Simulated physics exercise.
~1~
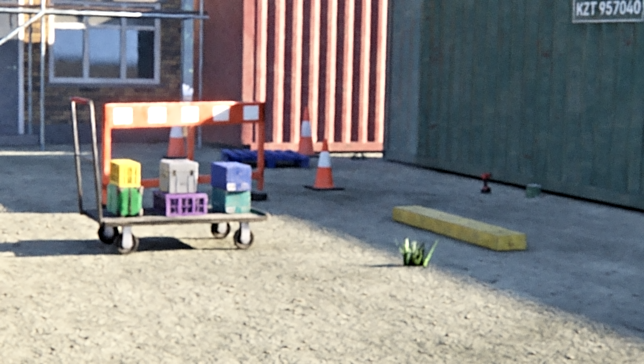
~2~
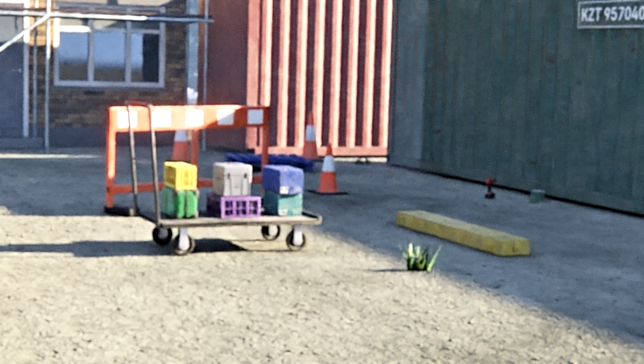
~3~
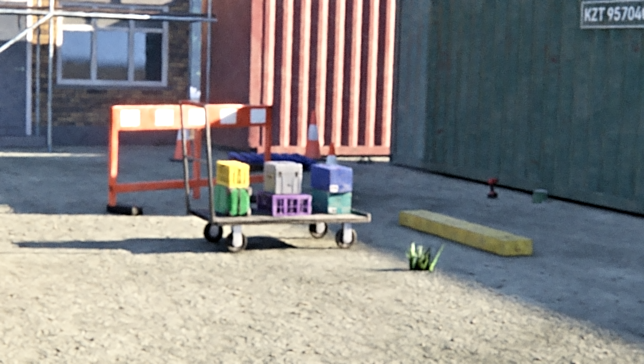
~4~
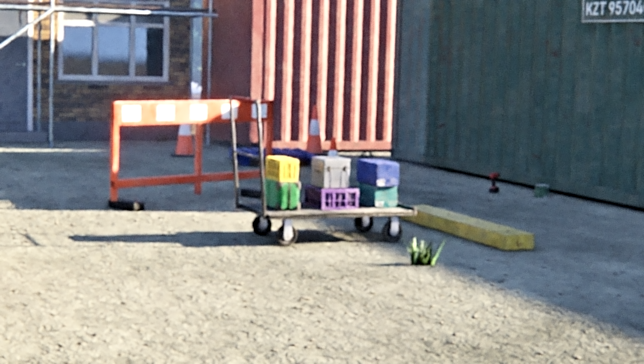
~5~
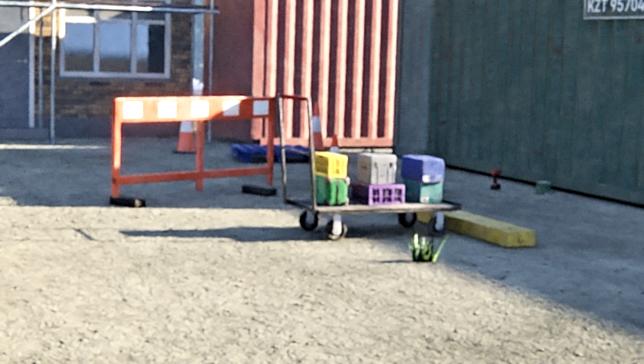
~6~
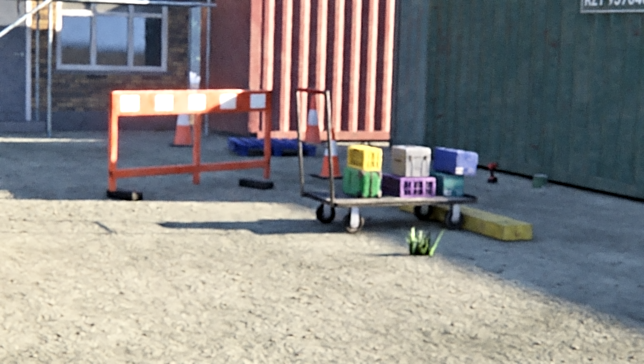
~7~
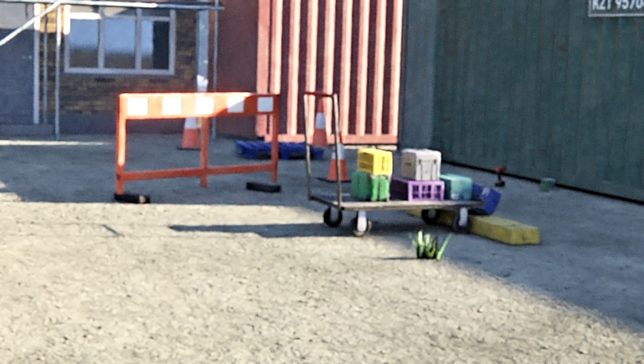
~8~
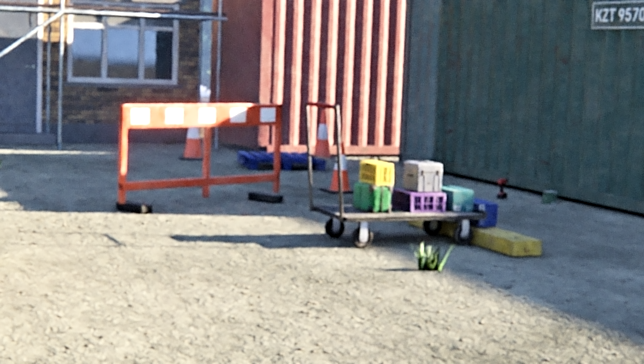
Flatbed trolley of stacked crates rolling right across a yard, stopping at a yellow kerb as the blue box tumbles off the front.
